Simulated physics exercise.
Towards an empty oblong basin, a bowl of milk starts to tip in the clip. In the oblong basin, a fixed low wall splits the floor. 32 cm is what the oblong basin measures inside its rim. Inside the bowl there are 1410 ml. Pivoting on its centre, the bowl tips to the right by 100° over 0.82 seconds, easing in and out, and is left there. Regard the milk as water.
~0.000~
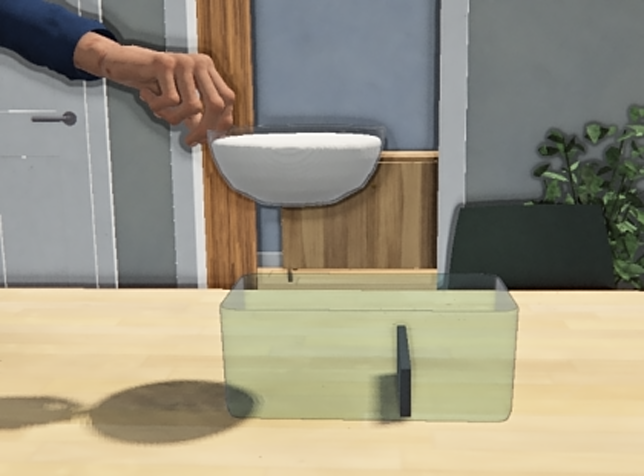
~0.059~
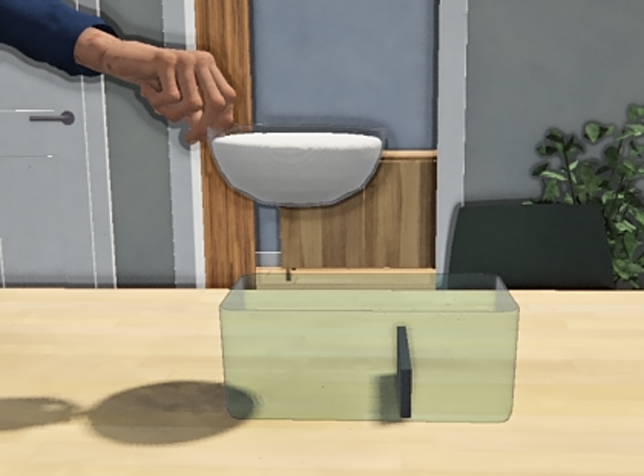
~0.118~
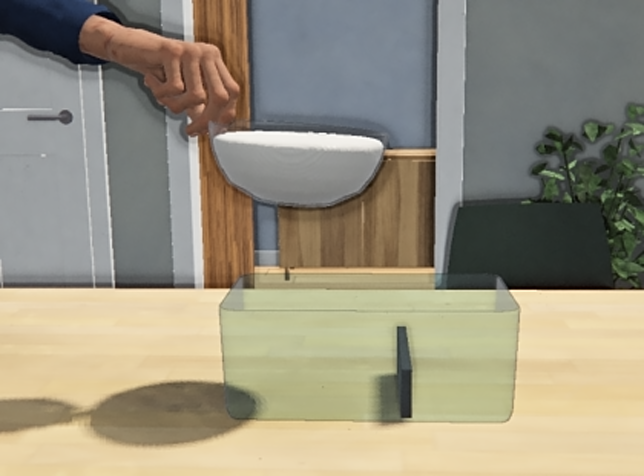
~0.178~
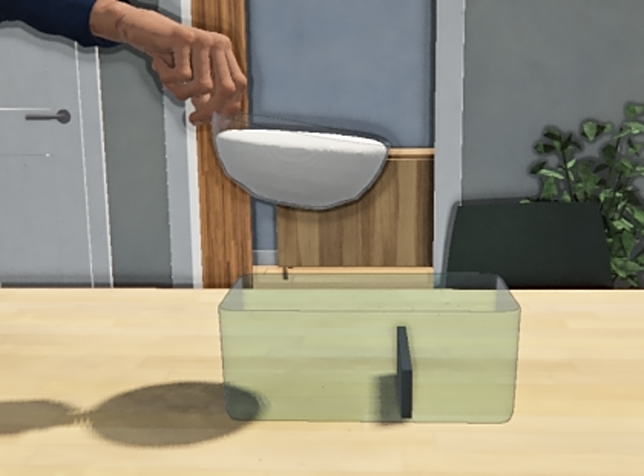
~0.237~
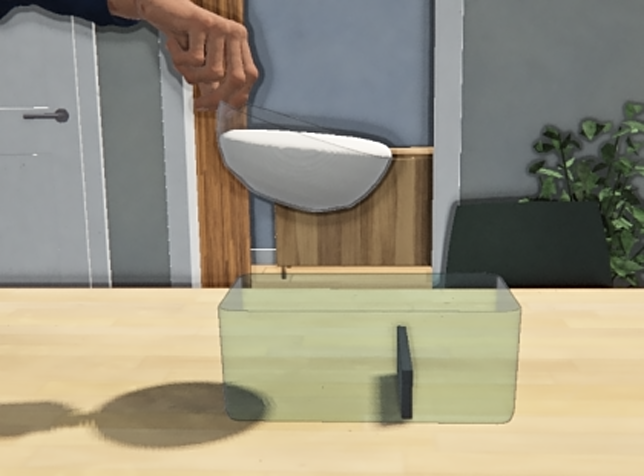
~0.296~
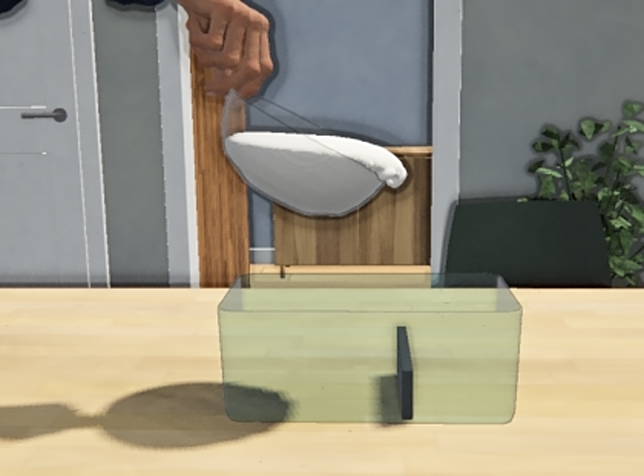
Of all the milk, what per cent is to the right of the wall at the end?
I would say 59 percent.
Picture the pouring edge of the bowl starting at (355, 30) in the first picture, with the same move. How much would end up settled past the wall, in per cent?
In that case roughly 55 per cent.
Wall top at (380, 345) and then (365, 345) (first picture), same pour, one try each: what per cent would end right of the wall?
Around 70 and 75 percent, in that order.
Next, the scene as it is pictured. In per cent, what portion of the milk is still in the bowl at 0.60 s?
Roughly 18 %.
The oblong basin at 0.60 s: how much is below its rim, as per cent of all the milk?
About 44%.
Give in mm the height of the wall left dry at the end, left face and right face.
Some 42 mm on the left and 8 mm on the right.
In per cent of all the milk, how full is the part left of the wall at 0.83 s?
Roughly 22 in a hundred.
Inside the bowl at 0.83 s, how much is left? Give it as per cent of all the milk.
1 per cent or so.
Then, 0.60 s in, the tilt is 84° and 17 per cent is still to pour, 0 is left of the wall and 44 right of it.
Then, 0.83 s in, the tilt is 100° and 1 per cent is still to pour, 22 is left of the wall and 48 right of it.
Then, 1.06 s in, the tilt is 100° and 0 per cent is still to pour, 29 is left of the wall and 61 right of it.
Then, 1.32 s in, the tilt is 100° and 0 per cent is still to pour, 32 is left of the wall and 59 right of it.
Finally, 32 per cent lies left of the wall, 59 right of it and 9 outside.
